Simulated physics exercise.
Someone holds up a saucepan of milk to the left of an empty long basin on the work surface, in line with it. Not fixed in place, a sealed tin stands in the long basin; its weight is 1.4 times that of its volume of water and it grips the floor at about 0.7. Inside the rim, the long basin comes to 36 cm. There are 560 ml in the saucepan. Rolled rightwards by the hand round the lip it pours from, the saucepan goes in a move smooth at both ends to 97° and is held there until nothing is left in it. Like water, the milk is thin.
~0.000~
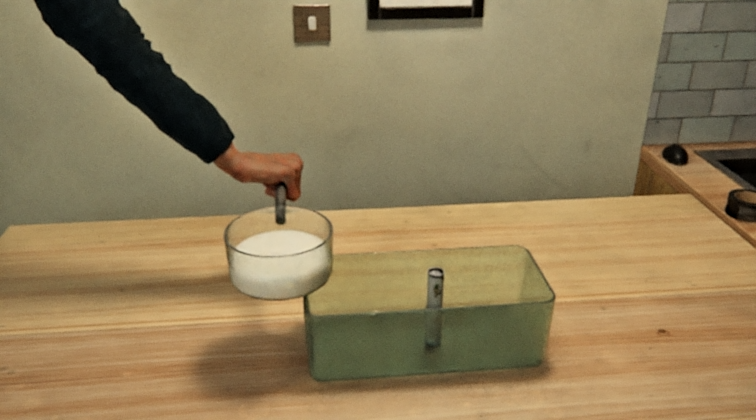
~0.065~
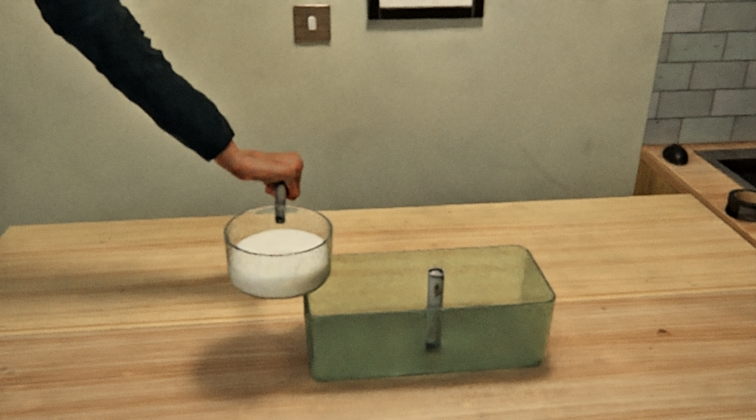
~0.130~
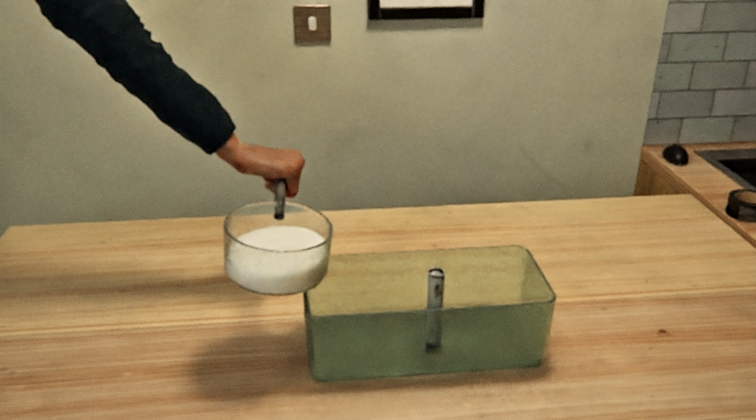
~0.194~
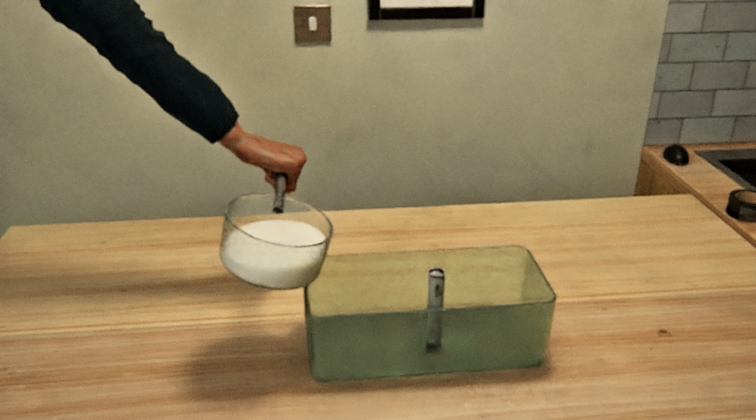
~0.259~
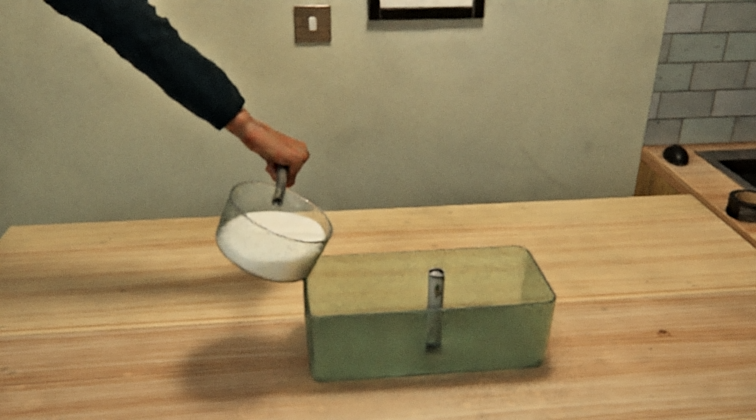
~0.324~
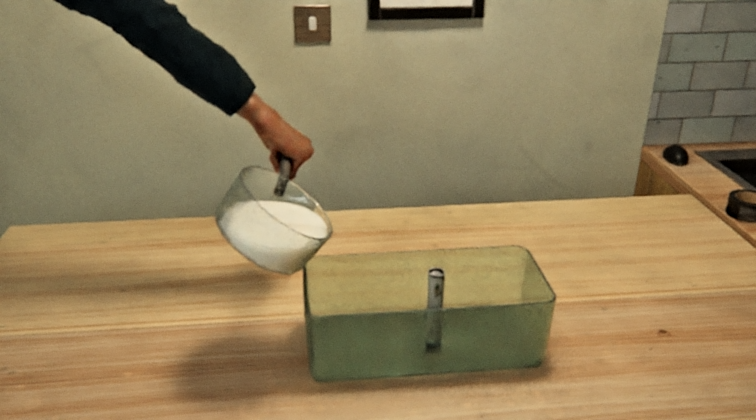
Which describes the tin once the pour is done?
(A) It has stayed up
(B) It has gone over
The answer is A.
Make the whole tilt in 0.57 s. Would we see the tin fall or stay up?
The tin tumbles.
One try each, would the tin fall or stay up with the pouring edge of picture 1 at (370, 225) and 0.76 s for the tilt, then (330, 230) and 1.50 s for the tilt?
Try 1: Tipped over; try 2: Still standing.
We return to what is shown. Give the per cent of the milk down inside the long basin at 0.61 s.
Some 10 per cent.
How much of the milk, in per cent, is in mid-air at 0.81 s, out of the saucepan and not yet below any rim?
Some 12 per cent.
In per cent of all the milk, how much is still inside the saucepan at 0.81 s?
What remains is about 10 percent of it all.
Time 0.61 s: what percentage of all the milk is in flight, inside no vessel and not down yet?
Roughly 50 %.
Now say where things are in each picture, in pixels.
In the first picture, it leans 0°; its right rim is at (332, 229); the milk meets the walls at (231, 254) and (330, 249); the long basin's rim runs from (304, 286) to (541, 272); the tin's top is at (436, 275).
In the second picture, it leans 2°; its right rim is at (332, 229); the milk meets the walls at (230, 253) and (330, 247).
In the third picture, it leans 7°; its right rim is at (332, 229); the milk meets the walls at (227, 249) and (327, 243).
In the fourth picture, it leans 15°; its right rim is at (332, 230); the milk meets the walls at (223, 241) and (326, 238).
In the fifth picture, it leans 25°; its right rim is at (331, 230); the milk meets the walls at (219, 228) and (326, 232).
In the sixth picture, it leans 37°; its right rim is at (331, 230); the milk meets the walls at (220, 213) and (329, 225).
After 0.61 s the tilt is 87° and 41 per cent is still to pour; the tin stands where it began.
After 0.81 s the tilt is 97° and 10 per cent is still to pour; the tin stands where it began.
After 1.03 s the tilt is 97° and 2 per cent is still to pour; the tin stands where it began.
After 1.26 s the tilt is 97° and 0 per cent is still to pour; the tin stands where it began.
In the end the tin stands where it began.
